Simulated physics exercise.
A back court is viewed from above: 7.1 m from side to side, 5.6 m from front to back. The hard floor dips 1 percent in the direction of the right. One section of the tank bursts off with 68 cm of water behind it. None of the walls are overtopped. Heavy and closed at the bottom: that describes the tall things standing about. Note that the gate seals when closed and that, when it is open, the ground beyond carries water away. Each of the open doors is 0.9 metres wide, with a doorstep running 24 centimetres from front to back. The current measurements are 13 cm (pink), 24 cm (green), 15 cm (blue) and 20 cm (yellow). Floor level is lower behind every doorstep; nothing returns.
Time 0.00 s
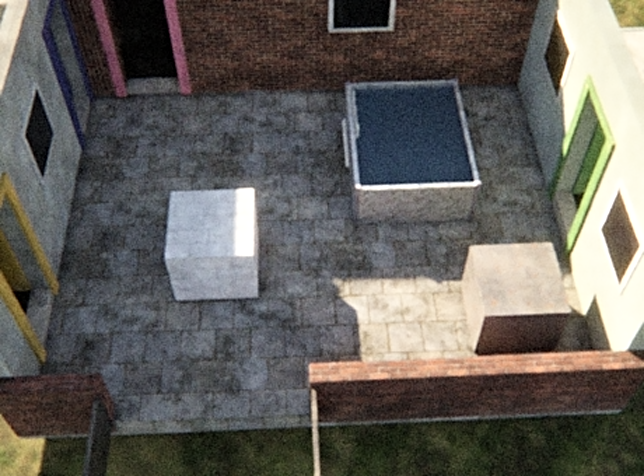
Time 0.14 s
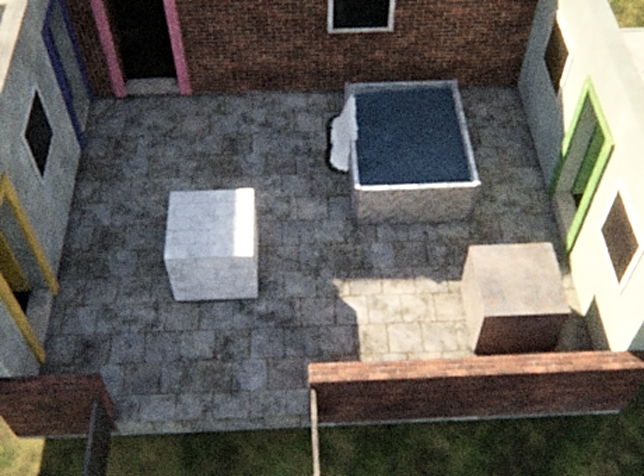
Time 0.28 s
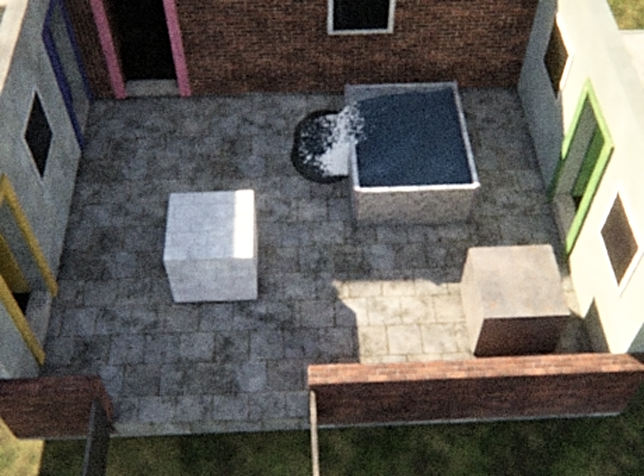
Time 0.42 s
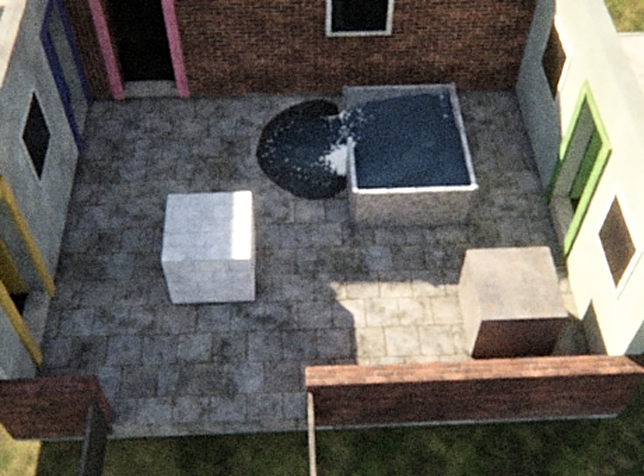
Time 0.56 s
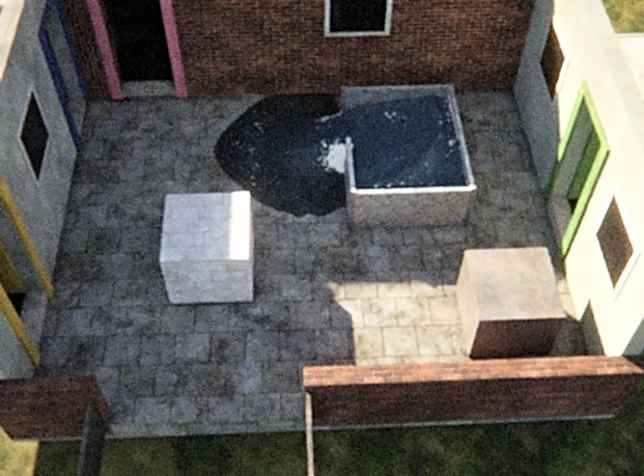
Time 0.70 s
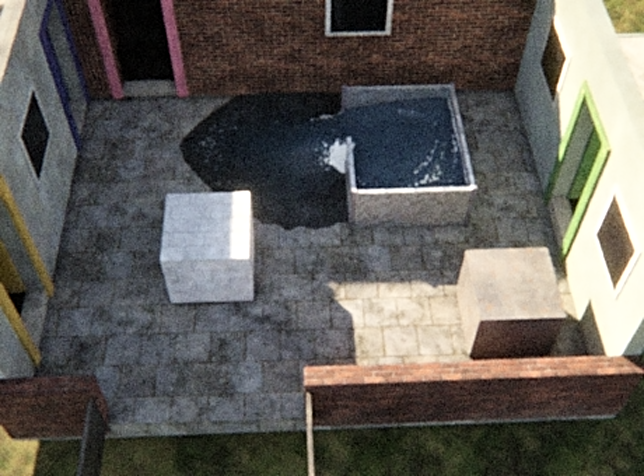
Water bursts from the left side of a raised tank in a paved courtyard, splashing onto the paving and spreading leftward in a widening dark pool behind a pale block, while the water inside the tank ripples.
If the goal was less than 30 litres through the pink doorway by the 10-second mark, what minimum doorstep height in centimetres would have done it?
A doorstep of about 11 cm would have done it.
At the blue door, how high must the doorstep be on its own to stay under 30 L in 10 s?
For blue, a step near 28 cm.
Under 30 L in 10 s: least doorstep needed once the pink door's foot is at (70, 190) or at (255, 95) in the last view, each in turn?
Roughly 13.5 cm for the first and 14.0 cm for the second.
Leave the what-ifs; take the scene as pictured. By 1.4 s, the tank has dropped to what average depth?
Roughly 45 cm on average.
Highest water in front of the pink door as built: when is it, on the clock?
About 4.5 seconds.
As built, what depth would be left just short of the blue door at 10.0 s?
About 4.5 cm.
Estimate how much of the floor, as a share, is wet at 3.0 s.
Wet: Close to 40 %.
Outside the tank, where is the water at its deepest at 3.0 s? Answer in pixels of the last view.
Near (83, 128).
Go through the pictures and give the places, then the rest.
In the first picture, the tank at (409, 135) is whole and still, 68 cm deep; the pink door at (144, 45) is dry.
In the second picture, the gap is at (351, 133), the front 0.3 m out at (330, 161); the back of the tank holds 68 cm.
In the third picture, the gap is at (350, 137), the front 0.8 m out at (298, 163); the back of the tank holds 68 cm.
In the fourth picture, the gap is at (349, 139), the front 1.4 m out at (261, 154); the back of the tank holds 67 cm.
In the fifth picture, the gap is at (347, 140), the front 2.0 m out at (221, 156); the back of the tank holds 60 cm.
In the sixth picture, the gap is at (348, 139), the front 2.5 m out at (187, 150); the back of the tank holds 57 cm; 1.2 m in a straight line remain to the pink door at (141, 48).
After 1.4 s water covers 30 % of the floor, deepest (34 cm) near (332, 139); 11 cm at the pink door, 0 litres in over its 13 cm doorstep.
After 3.0 s water covers 40 % of the floor, deepest (30 cm) near (83, 128); 10 cm at the pink door, 0 litres in over its 13 cm doorstep.
After 10.0 s water covers 85 % of the floor, deepest (9 cm) near (60, 394); 5 cm at the pink door, 14 litres in over its 13 cm doorstep.
At the pink door as built, the water arrived by 1.2 s and peaked near 17 cm at 4.6 s.
Run again over the same 10 s with other heights there, 55 litres in over 9 cm, 17 litres over 12.5 cm. The limit of 30 litres is kept from about 11 cm up.
